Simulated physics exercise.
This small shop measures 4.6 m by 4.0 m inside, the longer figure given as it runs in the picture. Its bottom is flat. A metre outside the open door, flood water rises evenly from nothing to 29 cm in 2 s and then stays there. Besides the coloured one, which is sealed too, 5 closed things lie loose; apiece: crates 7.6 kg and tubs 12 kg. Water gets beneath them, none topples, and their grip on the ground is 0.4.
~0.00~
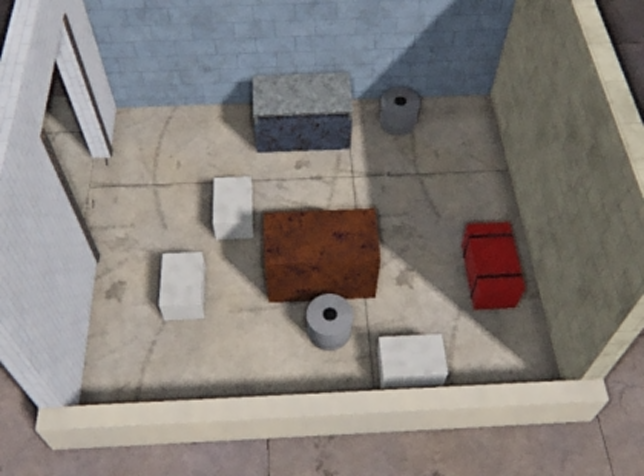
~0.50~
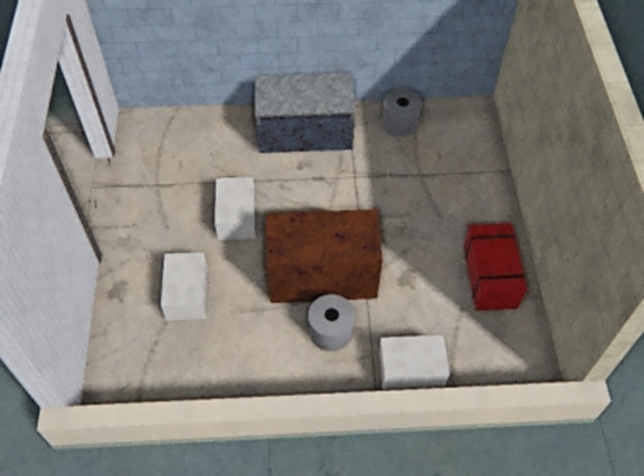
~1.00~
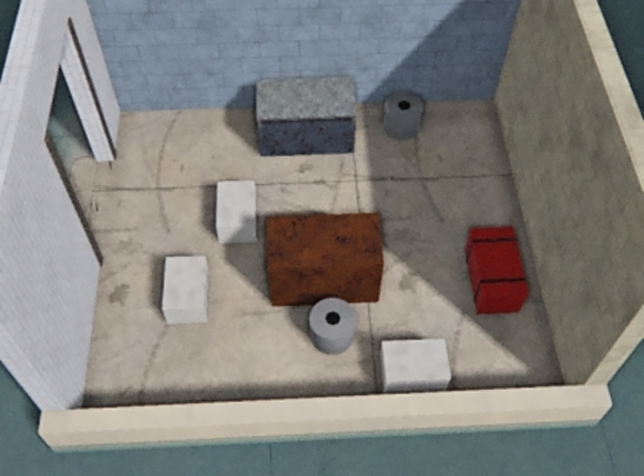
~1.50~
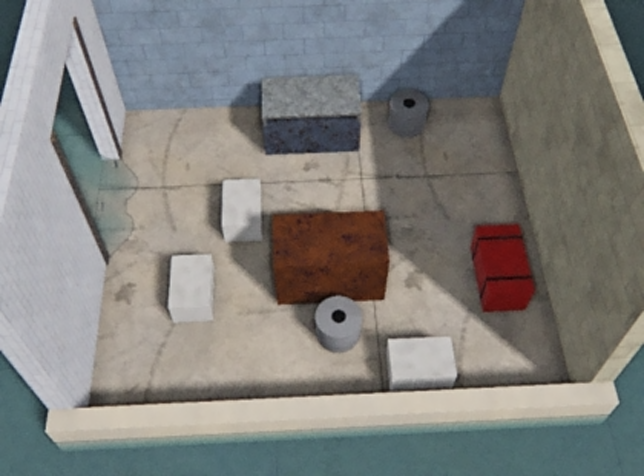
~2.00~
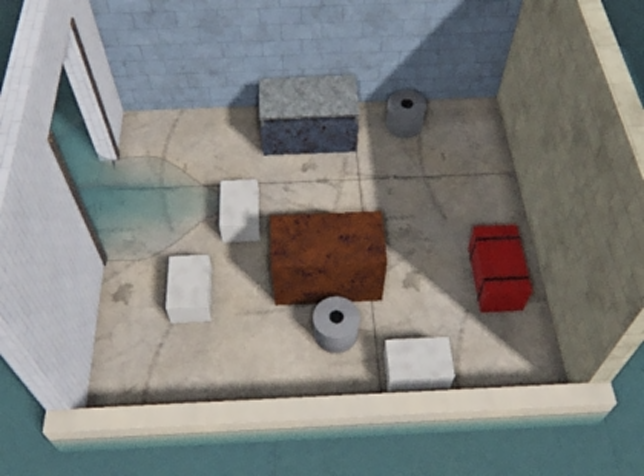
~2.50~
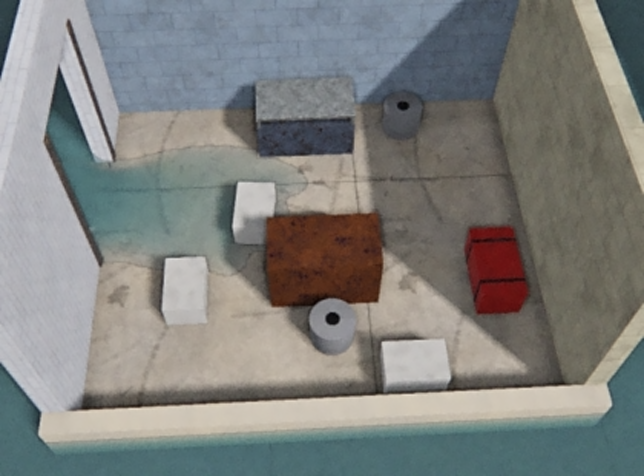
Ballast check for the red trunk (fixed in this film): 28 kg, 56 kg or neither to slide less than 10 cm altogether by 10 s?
I expect that neither load is enough.
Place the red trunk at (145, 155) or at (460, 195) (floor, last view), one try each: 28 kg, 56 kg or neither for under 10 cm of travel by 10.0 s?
In that order: Neither holds; neither holds.
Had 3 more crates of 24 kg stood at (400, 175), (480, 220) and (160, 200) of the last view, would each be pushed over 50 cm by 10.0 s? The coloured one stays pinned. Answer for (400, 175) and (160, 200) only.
In that order: Over, over.
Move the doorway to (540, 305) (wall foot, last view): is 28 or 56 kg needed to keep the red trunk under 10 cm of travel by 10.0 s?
In that case neither weight holds it.
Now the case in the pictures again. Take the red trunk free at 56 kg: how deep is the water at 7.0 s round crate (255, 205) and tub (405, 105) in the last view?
Roughly 17 and 12 cm.
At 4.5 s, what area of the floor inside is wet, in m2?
About 13 m2.
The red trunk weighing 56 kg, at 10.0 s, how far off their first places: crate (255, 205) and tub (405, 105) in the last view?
In that order: 300 cm, 120 cm.
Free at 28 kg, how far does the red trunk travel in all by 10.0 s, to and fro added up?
About 250 cm.
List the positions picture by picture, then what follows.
The first frame shows the red trunk at (495, 256) rests on the ground; 0.0 m2 under water; 0 of 6 have shifted.
The second frame shows the red trunk at (497, 257), on the bottom; water covers 0.0 m2; 0 of 6 have shifted.
The third frame shows the red trunk at (499, 260), on the bottom; 0.0 m2 under water; 0 of 6 have shifted.
The fourth frame shows the red trunk at (505, 258) rests on the ground; water covers 0.2 m2; 0 of 6 have shifted.
The fifth frame shows the red trunk at (502, 258), on the bottom; 1.2 m2 under water; 0 of 6 have shifted.
The sixth frame shows the red trunk at (498, 260) rests on the ground; 3.0 m2 under water; 1 of 6 have shifted.
After 3.5 s the red trunk would be 0 cm from its start with 28 kg and 0 cm from its start with 56 kg; 0 cm of water round it then.
After 4.5 s the red trunk would be 2 cm from its start with 28 kg and 0 cm from its start with 56 kg; 4 cm of water round it then.
After 7.0 s the red trunk would be 87 cm from its start with 28 kg and 2 cm from its start with 56 kg; 12 cm of water round it then.
After 10.0 s the red trunk would be 182 cm from its start with 28 kg and 97 cm from its start with 56 kg; 22 cm of water round it then.
